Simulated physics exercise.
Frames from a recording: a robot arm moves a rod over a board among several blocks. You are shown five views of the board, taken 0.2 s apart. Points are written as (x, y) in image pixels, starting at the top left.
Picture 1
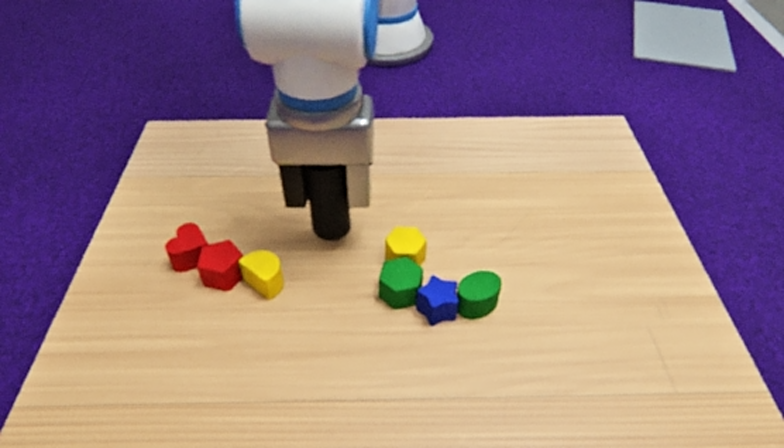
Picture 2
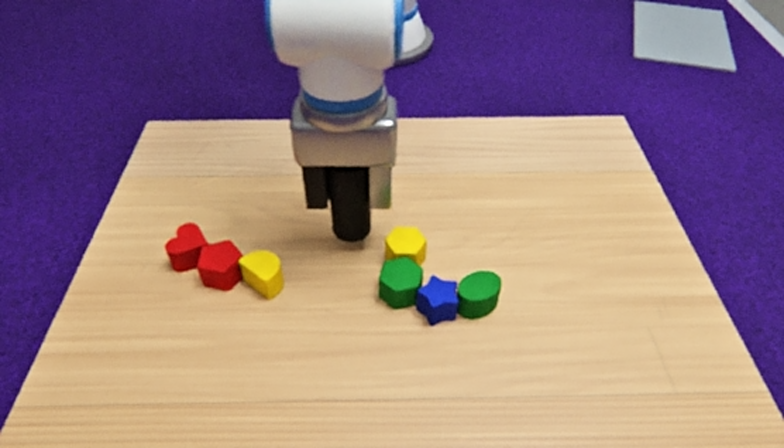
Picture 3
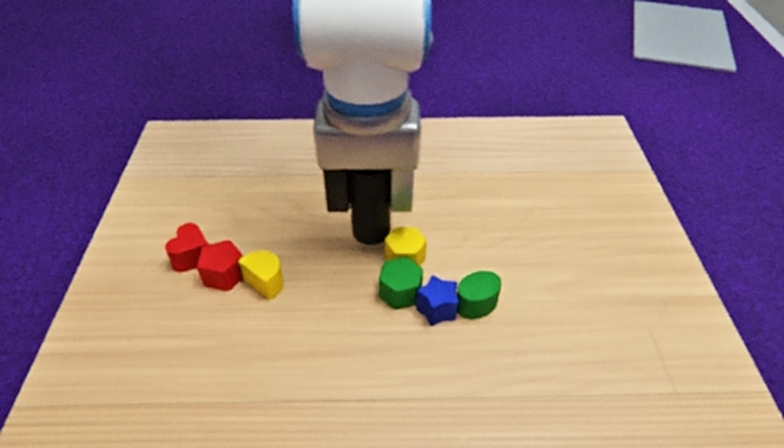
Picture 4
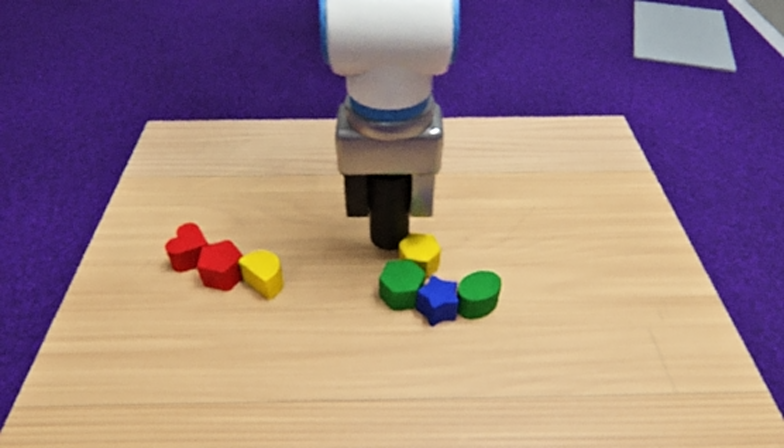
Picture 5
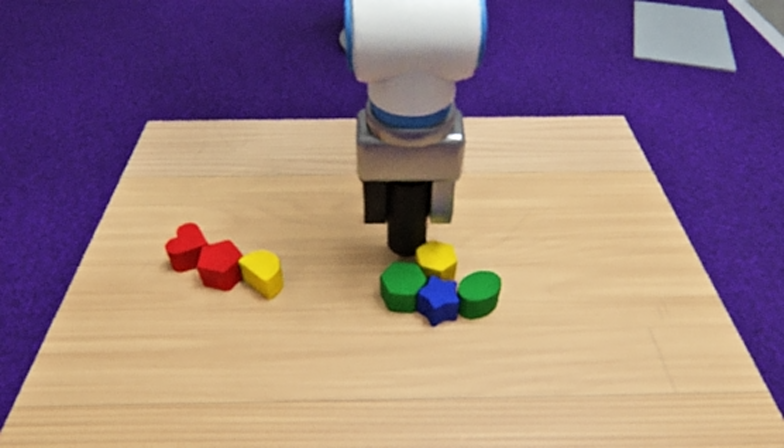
Robot arm sliding its black rod rightward across a wooden board, nudging a yellow hexagon slightly right beside green and blue blocks.
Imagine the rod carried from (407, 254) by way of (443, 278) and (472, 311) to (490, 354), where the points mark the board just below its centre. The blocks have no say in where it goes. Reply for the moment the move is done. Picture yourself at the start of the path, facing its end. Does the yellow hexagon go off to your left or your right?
Answer: Left.
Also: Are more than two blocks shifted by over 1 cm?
Yes
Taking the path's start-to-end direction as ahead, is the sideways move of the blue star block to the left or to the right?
Seen from start to end, it moves right.
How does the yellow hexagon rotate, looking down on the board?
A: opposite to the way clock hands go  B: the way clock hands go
A (opposite to the way clock hands go)
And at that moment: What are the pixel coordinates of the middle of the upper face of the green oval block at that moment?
The centre of its top face lies at (582, 339).
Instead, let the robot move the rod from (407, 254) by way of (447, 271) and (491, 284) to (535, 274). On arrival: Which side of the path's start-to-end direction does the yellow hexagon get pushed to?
It's set to shift right.
The first path, step by step. One third of the way, rod (445, 269); yellow hexagon (480, 280); blue star block (442, 296), turned 30° clockwise; green oval block (509, 302).
Two thirds of the way, rod (474, 302); yellow hexagon (514, 311), turned 20° anticlockwise; blue star block (446, 314), turned 95° clockwise; green oval block (552, 327), turned 25° anticlockwise.
At the end, rod (492, 344); green hexagon still; yellow hexagon (542, 341), turned 55° anticlockwise; blue star block (448, 323), turned 140° clockwise; green oval block (582, 339), turned 55° anticlockwise.
